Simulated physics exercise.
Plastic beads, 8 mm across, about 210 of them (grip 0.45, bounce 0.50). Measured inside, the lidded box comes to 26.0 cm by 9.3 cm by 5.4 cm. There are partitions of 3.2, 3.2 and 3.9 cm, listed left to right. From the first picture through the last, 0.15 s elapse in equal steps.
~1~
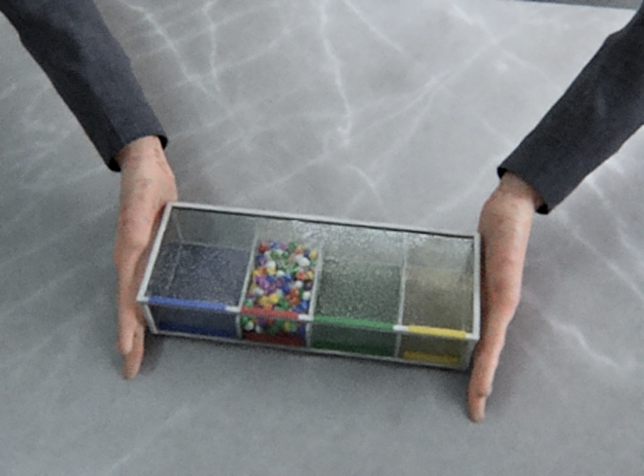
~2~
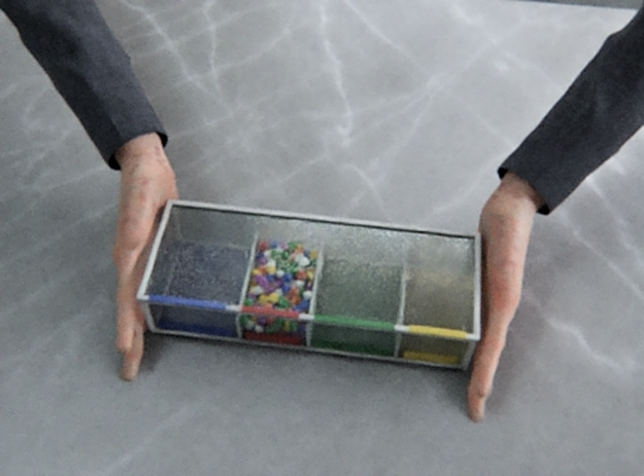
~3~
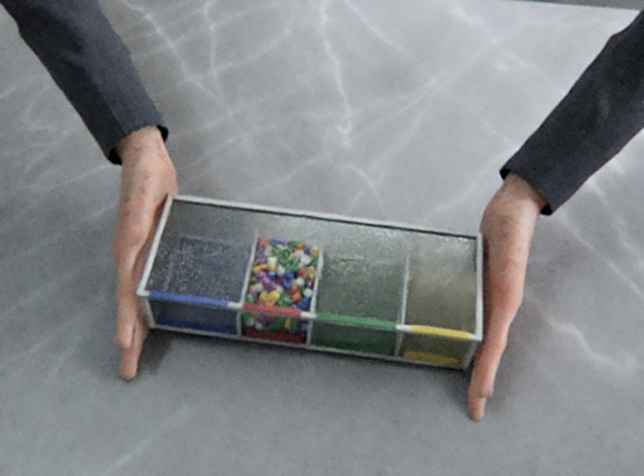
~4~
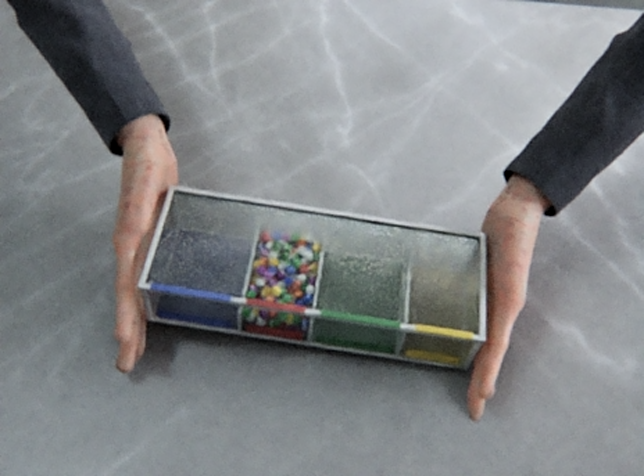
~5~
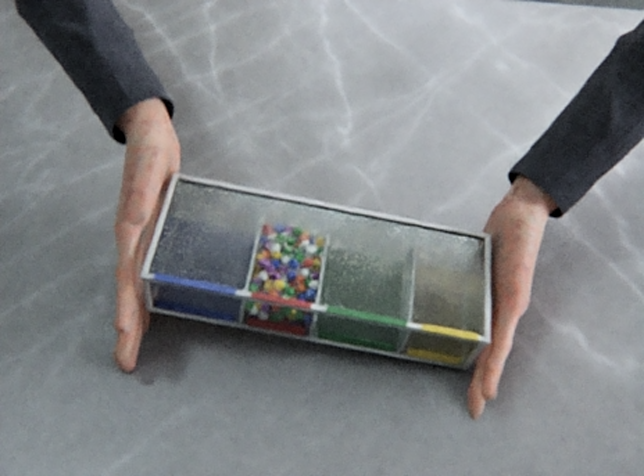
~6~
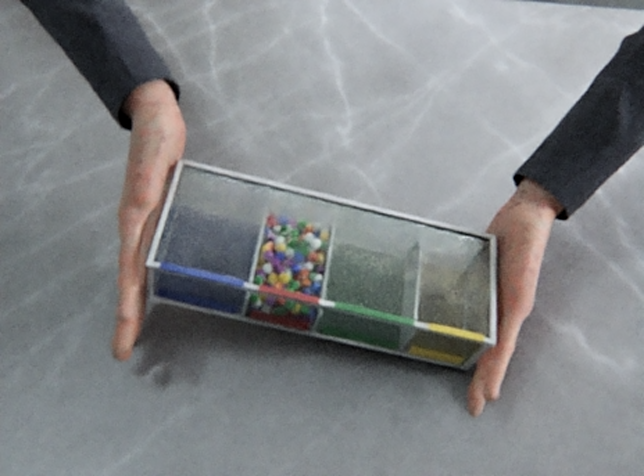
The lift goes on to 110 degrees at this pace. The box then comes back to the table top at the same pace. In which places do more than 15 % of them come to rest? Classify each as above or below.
Classification: Red compartment below, blue compartment below, green compartment above, yellow compartment above.
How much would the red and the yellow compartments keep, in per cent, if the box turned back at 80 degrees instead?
Then: Red 35; yellow 25.
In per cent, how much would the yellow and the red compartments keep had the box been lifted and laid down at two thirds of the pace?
Final per cent - yellow: 80, red: 0.
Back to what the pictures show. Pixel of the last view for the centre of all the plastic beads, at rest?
Once everything settles, the centre is around (427, 315).
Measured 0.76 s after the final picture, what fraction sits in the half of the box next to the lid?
Around 90 %.
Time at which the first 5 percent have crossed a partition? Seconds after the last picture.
I'd put it at about 0.50 seconds on the clock.
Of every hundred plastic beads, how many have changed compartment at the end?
Roughly 95 in a hundred.
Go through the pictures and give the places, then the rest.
The first frame shows box tilt 0 degrees, front corners at (143, 298) and (473, 336); red 100 %.
The second frame shows box tilt 1 degrees, front corners at (143, 297) and (474, 336).
The third frame shows box tilt 2 degrees, front corners at (143, 292) and (476, 336).
The fourth frame shows box tilt 5 degrees, front corners at (145, 285) and (479, 337), lowest corner right front.
The fifth frame shows box tilt 9 degrees, front corners at (147, 275) and (484, 338), lowest corner right front.
The sixth frame shows box tilt 13 degrees, front corners at (153, 263) and (489, 340), lowest corner right front; red 100 %.
Then, 0.76 s after the last picture, tilt 110 degrees; red 45 %, green 30 %, yellow 25 %.
Then, 1.26 s after the last picture, tilt 50 degrees; red 5 %, green 25 %, yellow 75 %.
Then, 1.83 s after the last picture, tilt 0 degrees; red 5 %, green 25 %, yellow 75 %.
In the end, red 5 %, blue 0 %, green 25 %, yellow 75 %.
